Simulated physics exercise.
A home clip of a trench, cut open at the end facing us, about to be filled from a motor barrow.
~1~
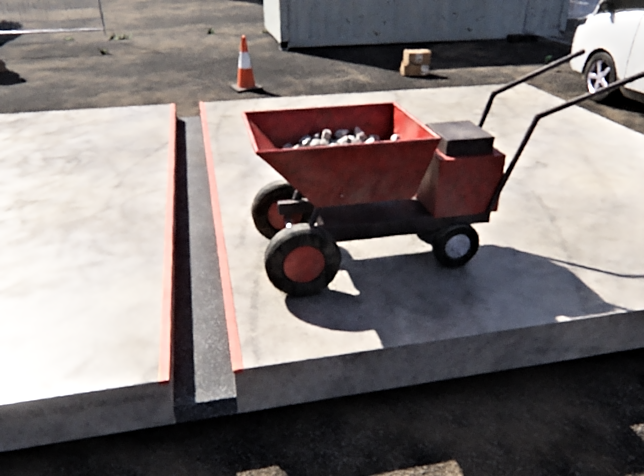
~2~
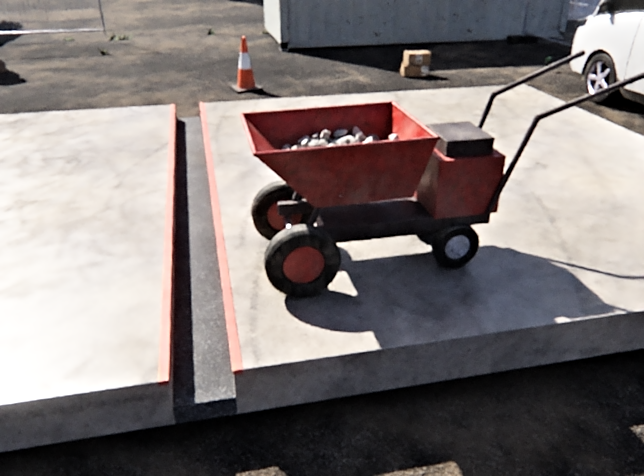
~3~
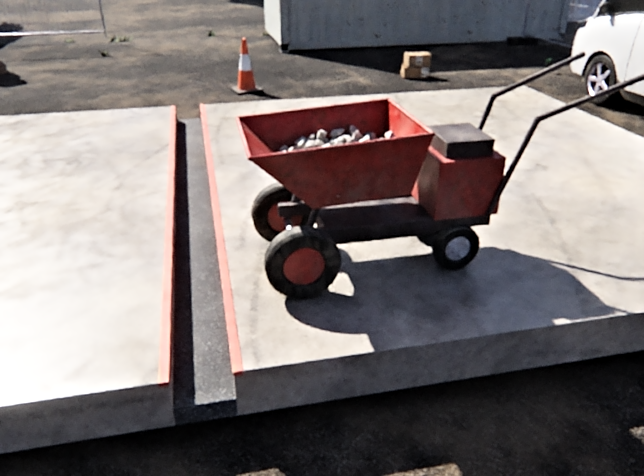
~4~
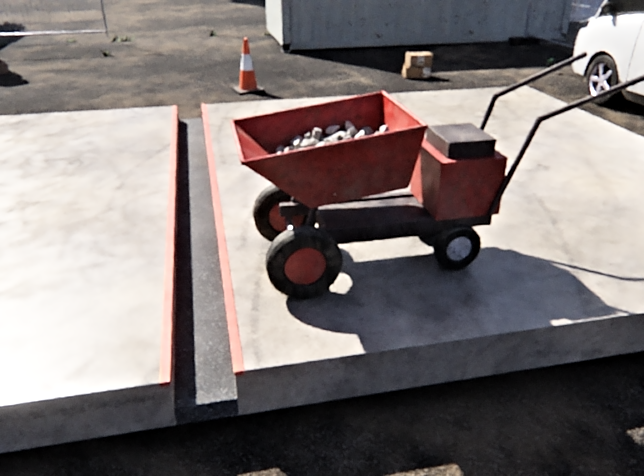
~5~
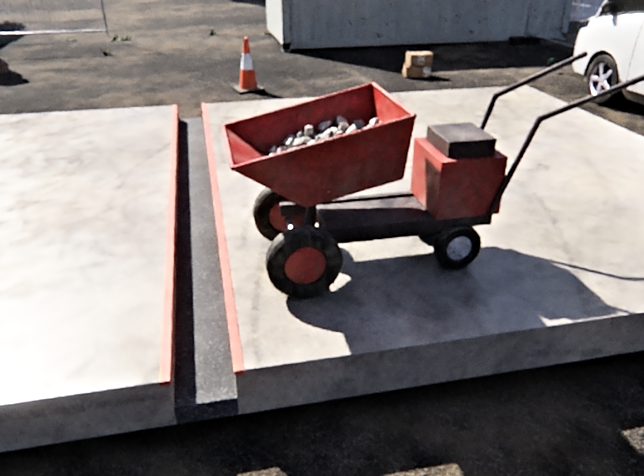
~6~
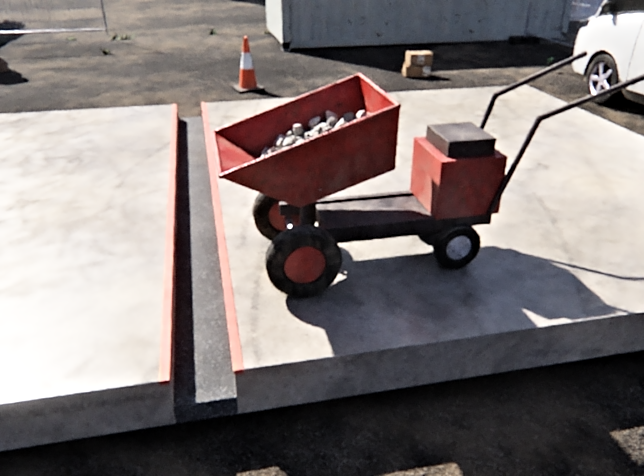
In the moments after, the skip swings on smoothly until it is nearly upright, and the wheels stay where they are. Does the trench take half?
Between the edges lies only the smaller part of the load.
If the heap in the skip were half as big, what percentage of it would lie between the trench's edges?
It comes to 30 per cent or so.
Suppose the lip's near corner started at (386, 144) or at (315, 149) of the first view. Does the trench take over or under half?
At the first place below a half, at the second the larger part.
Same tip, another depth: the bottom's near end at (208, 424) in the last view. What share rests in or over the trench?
Some 20 per cent.
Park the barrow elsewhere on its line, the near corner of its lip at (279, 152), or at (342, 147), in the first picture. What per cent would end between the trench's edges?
Roughly 60 per cent, and 70 per cent.
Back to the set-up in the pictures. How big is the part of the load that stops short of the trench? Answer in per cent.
Near 0 %.
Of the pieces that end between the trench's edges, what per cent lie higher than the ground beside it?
Roughly 5 in a hundred.
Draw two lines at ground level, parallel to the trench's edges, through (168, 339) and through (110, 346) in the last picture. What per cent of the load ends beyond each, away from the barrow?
About 70 and 30 per cent.
Soon after the last picture, skip tipped steeply; all in the skip.
A little later, skip tipped steeply; most in the skip; a stray few in or heaped over the trench; a small part beyond it; a stray few falling.
Later still, skip tipped right over; a small part in the skip; a small part in or heaped over the trench; most beyond it.
By the end, skip tipped right over; a small part in the skip; about a quarter in or heaped over the trench; most beyond it.
